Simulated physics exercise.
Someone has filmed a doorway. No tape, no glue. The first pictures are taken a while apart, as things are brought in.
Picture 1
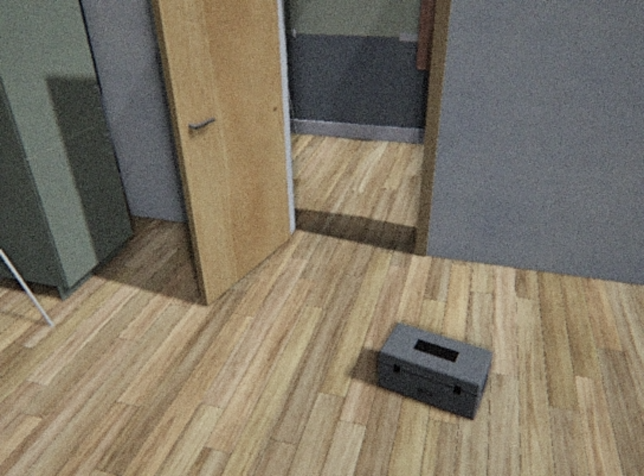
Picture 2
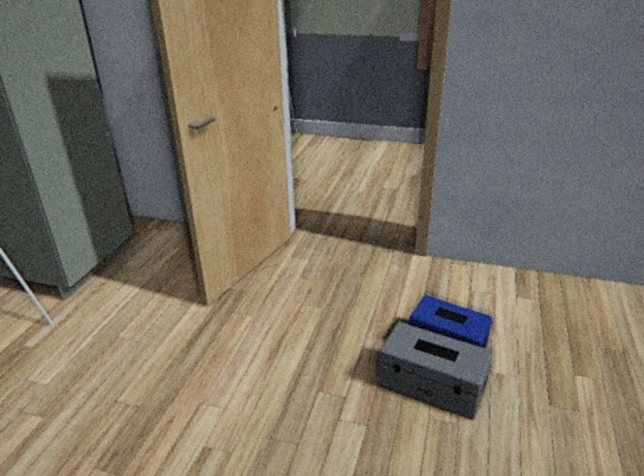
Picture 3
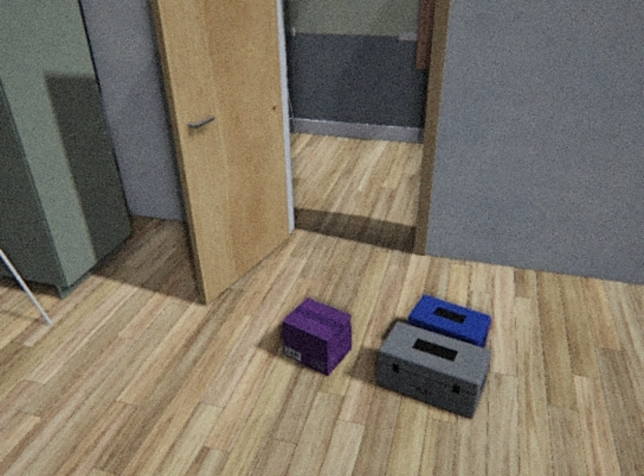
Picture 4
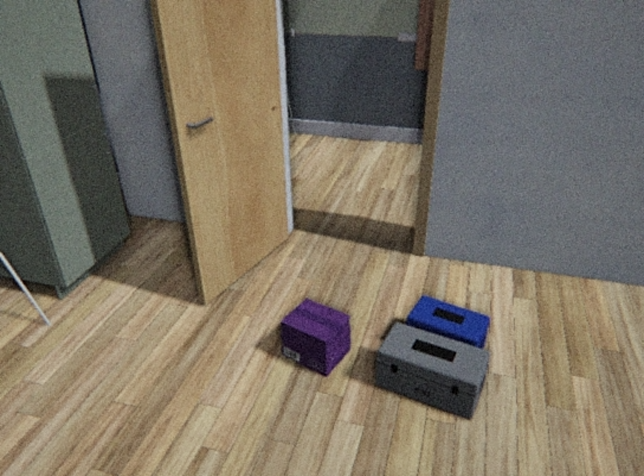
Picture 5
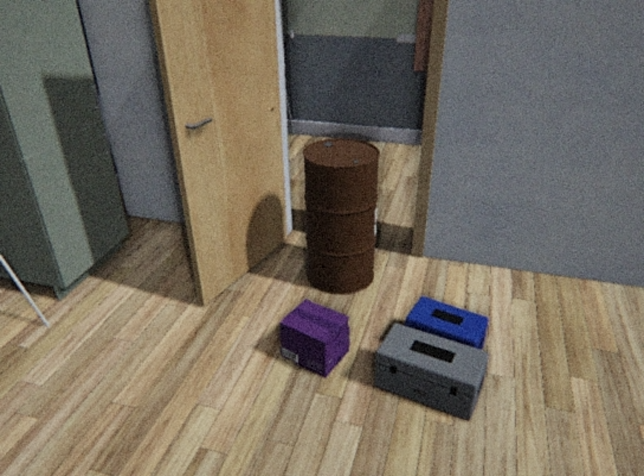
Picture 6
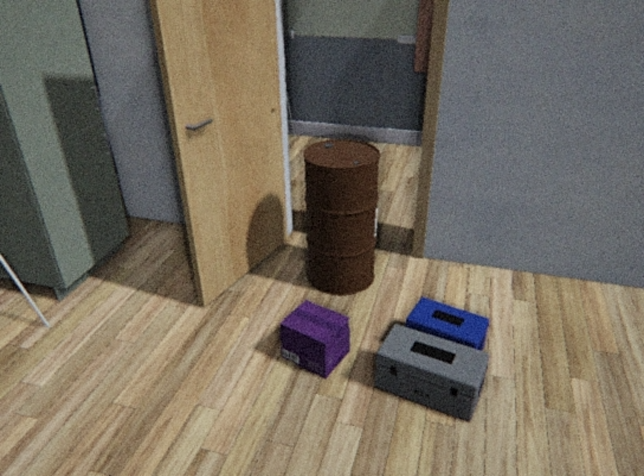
A brown drum appears by the open door after grey and blue toolboxes and a purple box.
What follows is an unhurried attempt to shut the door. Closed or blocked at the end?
As it turns out, it is blocked.
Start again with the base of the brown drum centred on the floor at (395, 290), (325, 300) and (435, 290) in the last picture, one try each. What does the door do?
In the first case it stops short; in the second case it stops short; in the third case it reaches the frame.
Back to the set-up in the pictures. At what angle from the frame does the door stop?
Some 55° open.
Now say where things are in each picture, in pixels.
In the first picture, door wide open and still.
In the second picture, door wide open and still; blue toolbox (449, 331).
In the third picture, door wide open and still; grey toolbox (433, 368); blue toolbox (448, 330).
In the fourth picture, door wide open and still; purple box (316, 336); grey toolbox (431, 369).
In the fifth picture, door wide open and still; blue toolbox (445, 332); purple box (315, 337).
In the sixth picture, door wide open and still; brown drum (341, 218); grey toolbox (431, 371).
Then, 0.40 s on from there, open by 98°.
Then, 0.70 s on from there, open by 85°.
Then, 1.00 s on from there, open by 69°.
Then, 1.20 s on from there, open by 59°.
In the end, open by 57°; all 4 unmoved. At the end, from the last picture's camera, brown drum near (342, 218).
